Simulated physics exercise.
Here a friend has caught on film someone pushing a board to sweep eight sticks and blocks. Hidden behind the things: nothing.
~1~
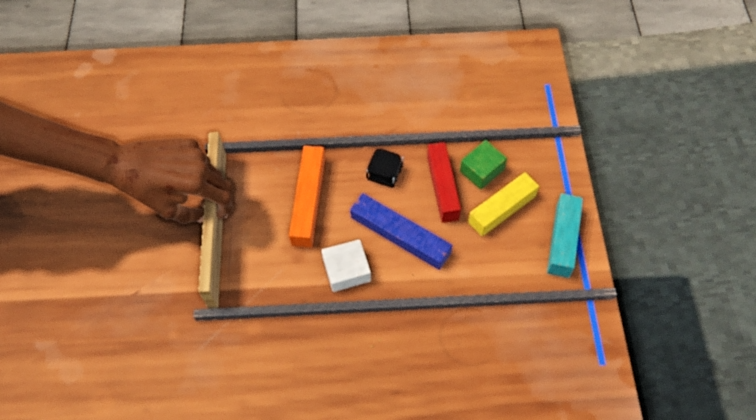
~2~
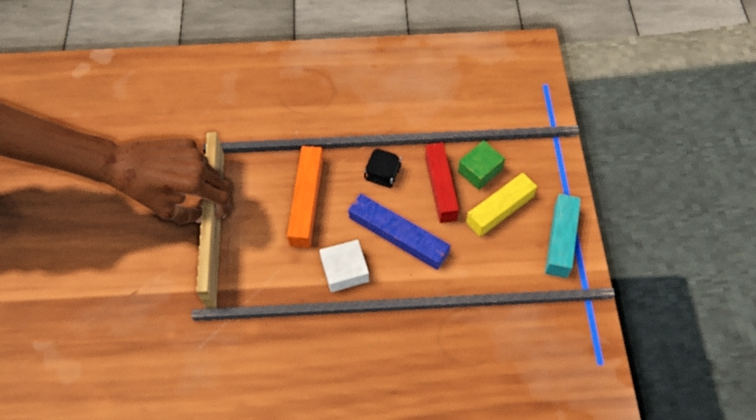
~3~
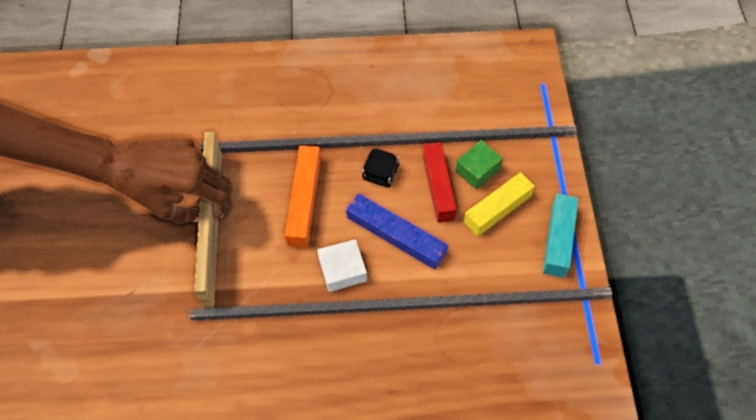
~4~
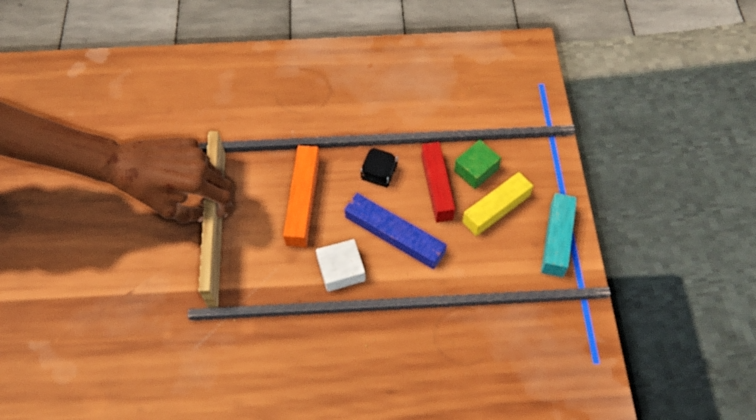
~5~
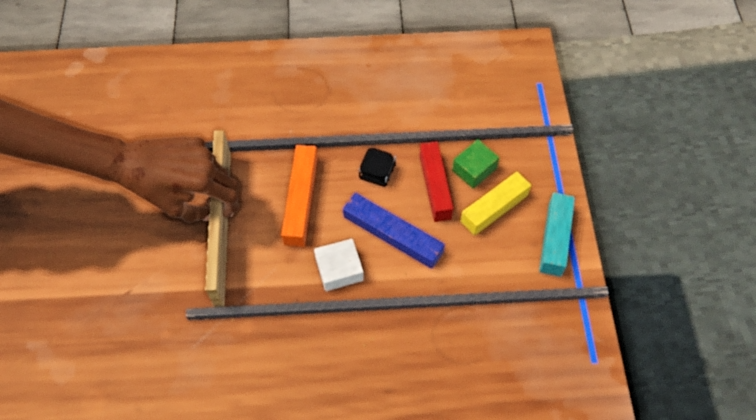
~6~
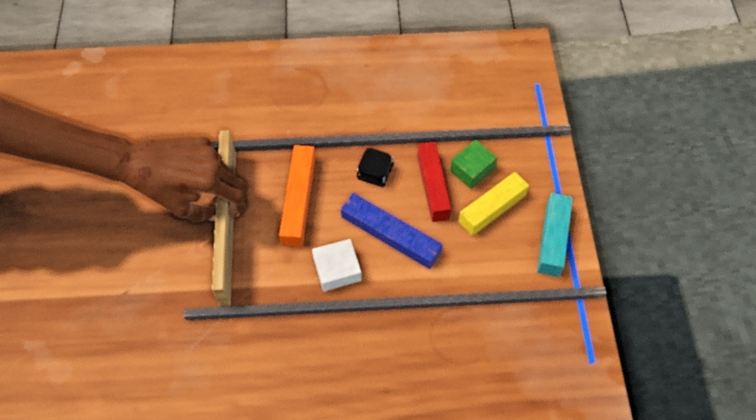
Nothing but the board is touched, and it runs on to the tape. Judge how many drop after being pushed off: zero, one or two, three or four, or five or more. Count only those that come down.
Number dropping: Five or more.
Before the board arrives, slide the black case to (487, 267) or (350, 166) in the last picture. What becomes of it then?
First place: It comes off; second place: It comes off.
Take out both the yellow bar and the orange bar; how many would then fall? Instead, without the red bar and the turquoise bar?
The number fallen is 4, and in the other try 4.
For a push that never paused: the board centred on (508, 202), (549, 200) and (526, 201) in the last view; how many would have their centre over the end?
The counts are 3, 5 and 3, in that order.
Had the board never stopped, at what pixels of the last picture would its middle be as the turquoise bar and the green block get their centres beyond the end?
I'd put it close to (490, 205), and close to (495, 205) for the other one.
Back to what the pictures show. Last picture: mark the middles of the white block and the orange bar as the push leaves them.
Final positions - white block around (593, 255), orange bar around (569, 181).
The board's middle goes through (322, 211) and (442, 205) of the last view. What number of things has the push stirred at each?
At the one place 3, at the other 7.
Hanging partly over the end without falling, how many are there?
The count is 1.
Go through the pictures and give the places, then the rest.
The first frame shows turquoise bar (565, 235); yellow bar (504, 204); green block (483, 165); board (214, 218); tape (572, 211).
The second frame shows yellow bar (502, 204); white block (345, 266).
The third frame shows green block (479, 165); orange bar (304, 195).
The fourth frame shows turquoise bar (559, 235); red bar (438, 182).
The fifth frame shows yellow bar (496, 203); board (219, 216).
The sixth frame shows turquoise bar (555, 234); yellow bar (494, 204); green block (474, 164); board (225, 216); tape (562, 210).
Soon after, none off yet; turquoise bar at rest near (555, 234); yellow bar at rest near (494, 204); green block at rest near (474, 164).
Then, none off yet; turquoise bar at rest near (555, 234); yellow bar moved a little near (512, 204); green block moved about its own width near (509, 162).
Further on, none off yet; turquoise bar tipped well over near (616, 237); yellow bar moved about its own width near (597, 197); green block tipped a little near (594, 154).
At rest, the number that fall off is five or more; fallen, black case, blue bar, red bar, green block, yellow bar and turquoise bar.
